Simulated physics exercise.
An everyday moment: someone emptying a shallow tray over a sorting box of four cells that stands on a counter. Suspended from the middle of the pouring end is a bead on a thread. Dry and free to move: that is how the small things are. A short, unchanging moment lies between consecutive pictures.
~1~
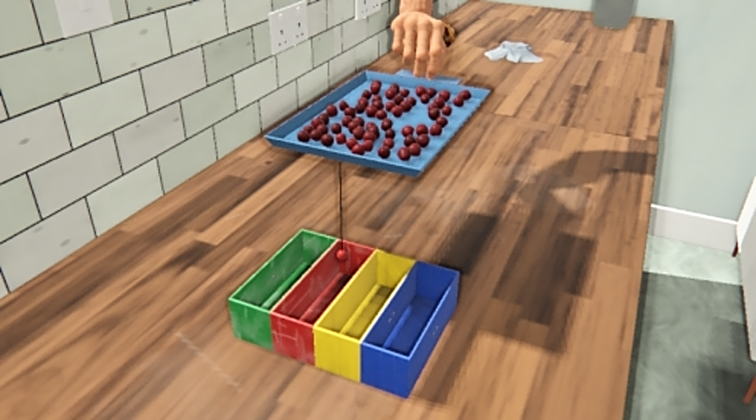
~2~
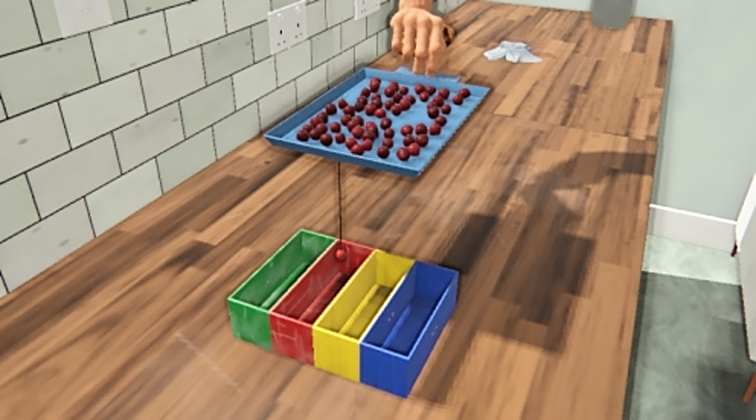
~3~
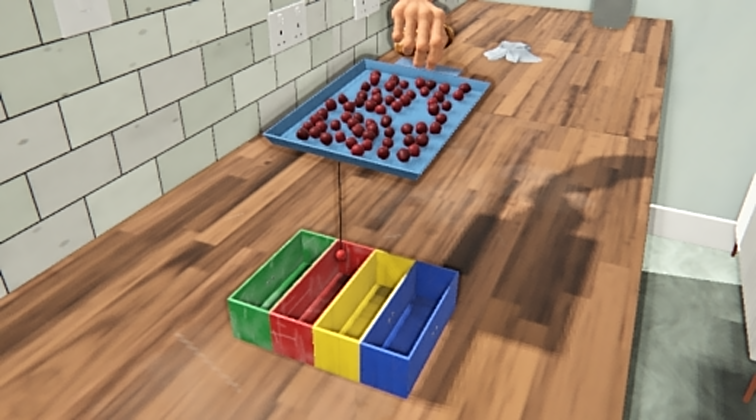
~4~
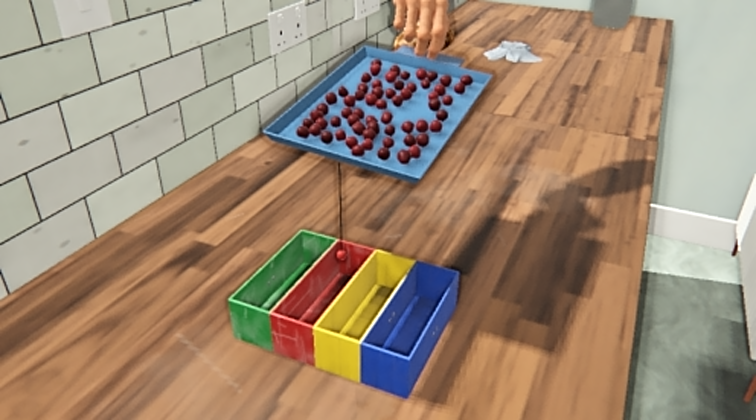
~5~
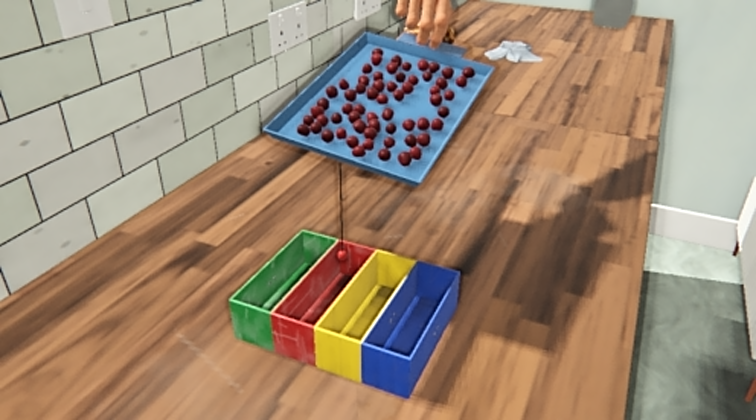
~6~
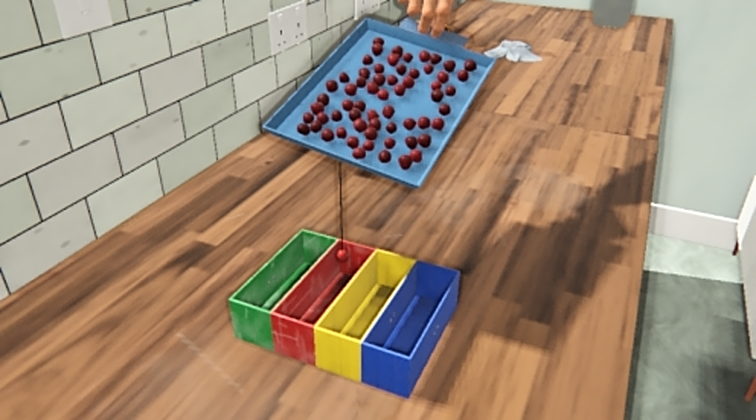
A hand raised the far side of a blue tray of dried cherries, slowly tilting it toward its near right corner above a green, red, yellow and blue sorting box on a wooden counter.
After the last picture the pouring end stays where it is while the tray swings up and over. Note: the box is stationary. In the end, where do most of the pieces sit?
Most sit in the blue cell.
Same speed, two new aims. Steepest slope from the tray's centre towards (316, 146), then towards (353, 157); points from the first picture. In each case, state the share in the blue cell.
0 % and 20 %, roughly.
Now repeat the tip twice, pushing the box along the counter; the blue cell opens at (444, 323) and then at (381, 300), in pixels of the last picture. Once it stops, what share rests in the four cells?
Try 1: Some 100 %; try 2: Some 50 %.
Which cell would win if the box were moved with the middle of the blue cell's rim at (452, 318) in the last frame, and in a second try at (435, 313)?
Try one: That yellow cell; try two: That yellow cell.
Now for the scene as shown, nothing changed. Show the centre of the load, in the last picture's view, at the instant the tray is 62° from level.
The centre of the load shows up near (408, 169) in the last view.
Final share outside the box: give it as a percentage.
10 %.
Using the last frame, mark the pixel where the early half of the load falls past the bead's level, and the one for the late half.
Around (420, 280), followed by around (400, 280).
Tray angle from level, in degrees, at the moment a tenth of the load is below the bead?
A tilt of roughly 65°.
Just after the last frame, tray tipped steeply; the larger part on the tray; about a tenth in the blue cell; about a tenth falling or outside the box.
A moment on, tray tipped right over; roughly two thirds in the blue cell; roughly a quarter in the yellow cell; just a few in the red cell; about a tenth falling or outside the box.
Further on, tray tipped past a quarter turn; roughly two thirds in the blue cell; roughly a quarter in the yellow cell; just a few in the red cell; about a tenth falling or outside the box.
When it is over, tray tipped past a quarter turn; roughly two thirds in the blue cell; roughly a quarter in the yellow cell; just a few in the red cell; not one in the green cell; about a tenth outside the box.
